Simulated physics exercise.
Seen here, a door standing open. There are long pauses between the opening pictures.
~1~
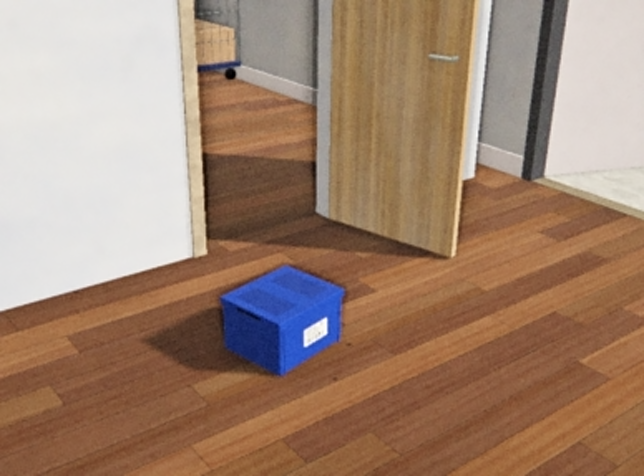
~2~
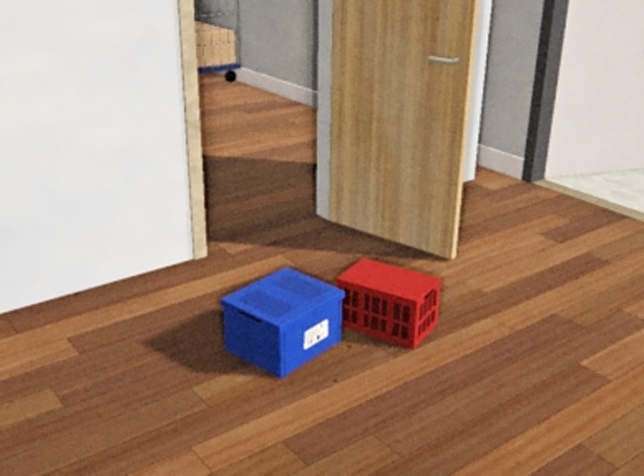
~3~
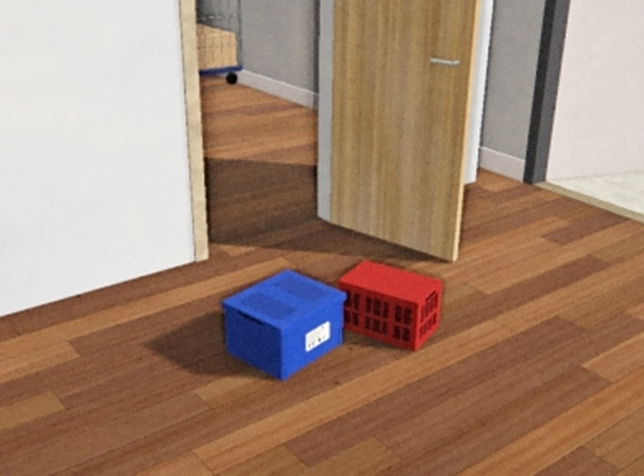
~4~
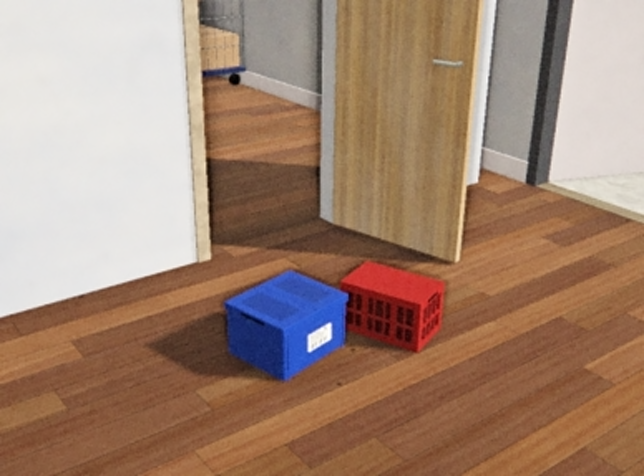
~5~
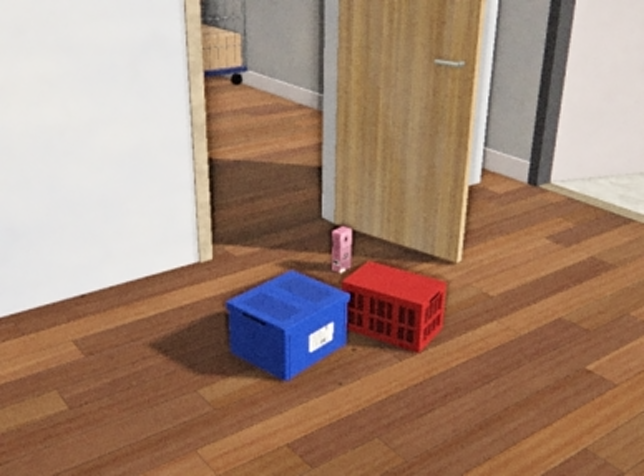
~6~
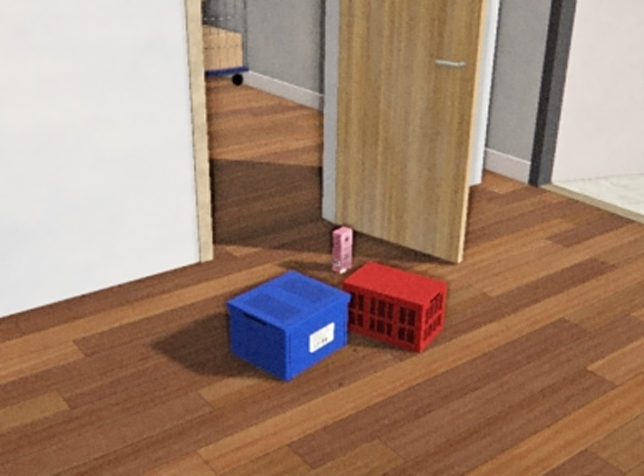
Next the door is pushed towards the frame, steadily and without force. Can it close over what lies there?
The door shuts.
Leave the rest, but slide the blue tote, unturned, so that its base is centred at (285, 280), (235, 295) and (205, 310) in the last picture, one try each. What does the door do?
First try: It stops short; second try: It shuts; third try: It reaches the frame.
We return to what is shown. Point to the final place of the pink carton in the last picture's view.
At about (215, 234).
Then, 1.10 s later than the last frame, door at 58°; pink carton moved a little near (335, 250).
Then, 1.60 s later than the last frame, door at 23°; pink carton moved well along near (268, 245).
Then, 1.90 s later than the last frame, door at 2°; pink carton moved well along near (234, 232).
When it is over, door at 0°; lying over on the floor, pink carton; the other 2 as before. End places, in pixels of the last picture, pink carton near (215, 234).
